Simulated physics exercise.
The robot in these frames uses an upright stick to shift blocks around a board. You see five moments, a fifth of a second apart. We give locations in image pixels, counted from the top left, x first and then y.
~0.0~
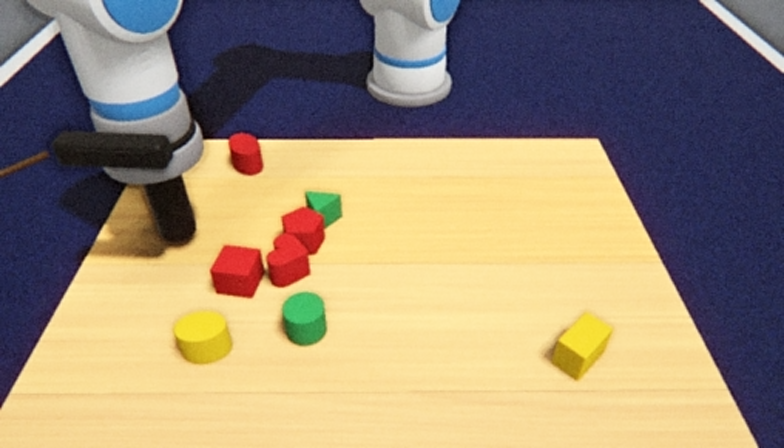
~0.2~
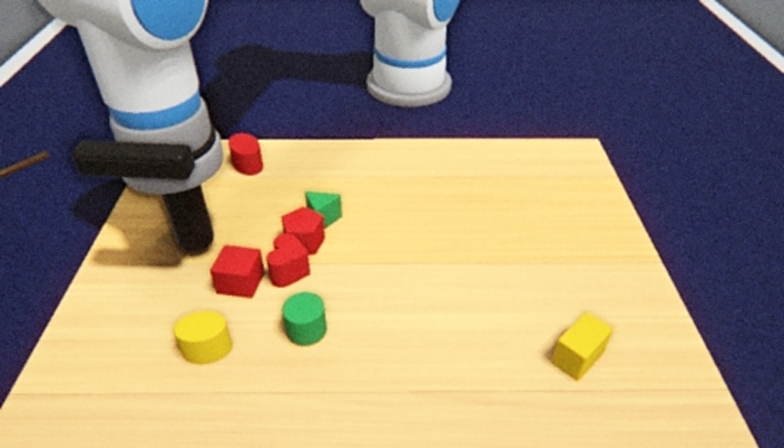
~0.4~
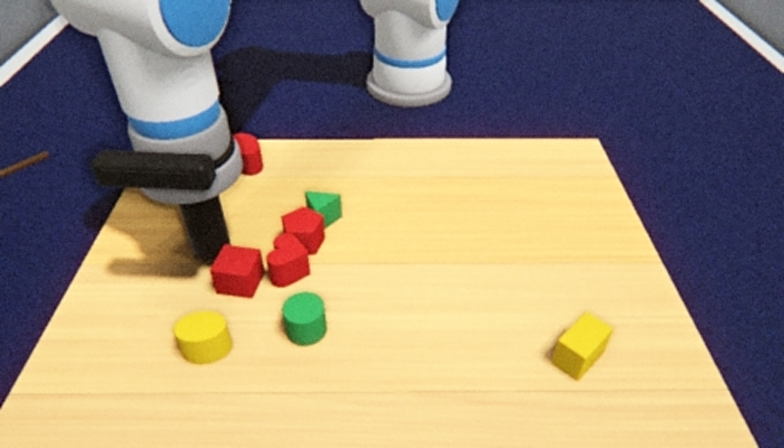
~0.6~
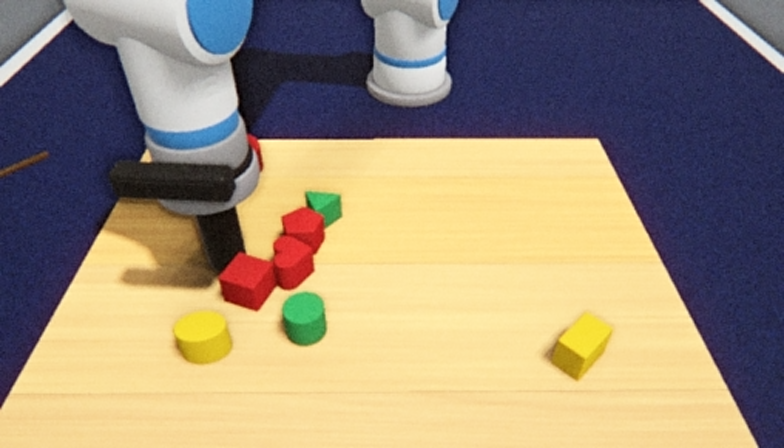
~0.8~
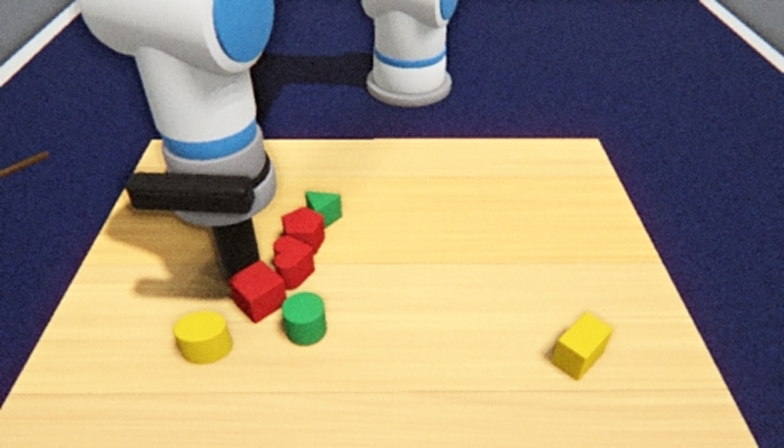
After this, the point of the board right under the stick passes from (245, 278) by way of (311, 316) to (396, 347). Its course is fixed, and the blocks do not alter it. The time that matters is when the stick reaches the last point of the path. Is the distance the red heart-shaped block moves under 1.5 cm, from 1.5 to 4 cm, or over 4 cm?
Below 1.5 cm.
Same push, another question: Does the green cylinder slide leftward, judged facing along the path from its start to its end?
That would be a no.
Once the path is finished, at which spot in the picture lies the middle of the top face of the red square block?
I'd guess (277, 321).
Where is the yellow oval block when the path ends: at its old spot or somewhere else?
The yellow oval block will stay where it is.
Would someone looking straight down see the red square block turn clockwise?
It seems so.
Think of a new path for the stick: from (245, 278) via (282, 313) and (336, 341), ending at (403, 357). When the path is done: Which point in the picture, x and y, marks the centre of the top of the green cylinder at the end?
Around (370, 366).
On the path given first. One third of the way, stick (286, 296); red square block (278, 313), turned 50° clockwise; red heart-shaped block (297, 252), turned 35° anticlockwise; green cylinder (320, 324).
Two thirds of the way, stick (338, 319); red square block (277, 321), turned 65° clockwise; red heart-shaped block (297, 252), turned 35° anticlockwise; green cylinder (332, 339).
At the end, stick (396, 338); yellow oval block unmoved; red square block (277, 321), turned 65° clockwise; red heart-shaped block (297, 252), turned 35° anticlockwise; red pentagonal block unmoved; green cylinder (338, 344).
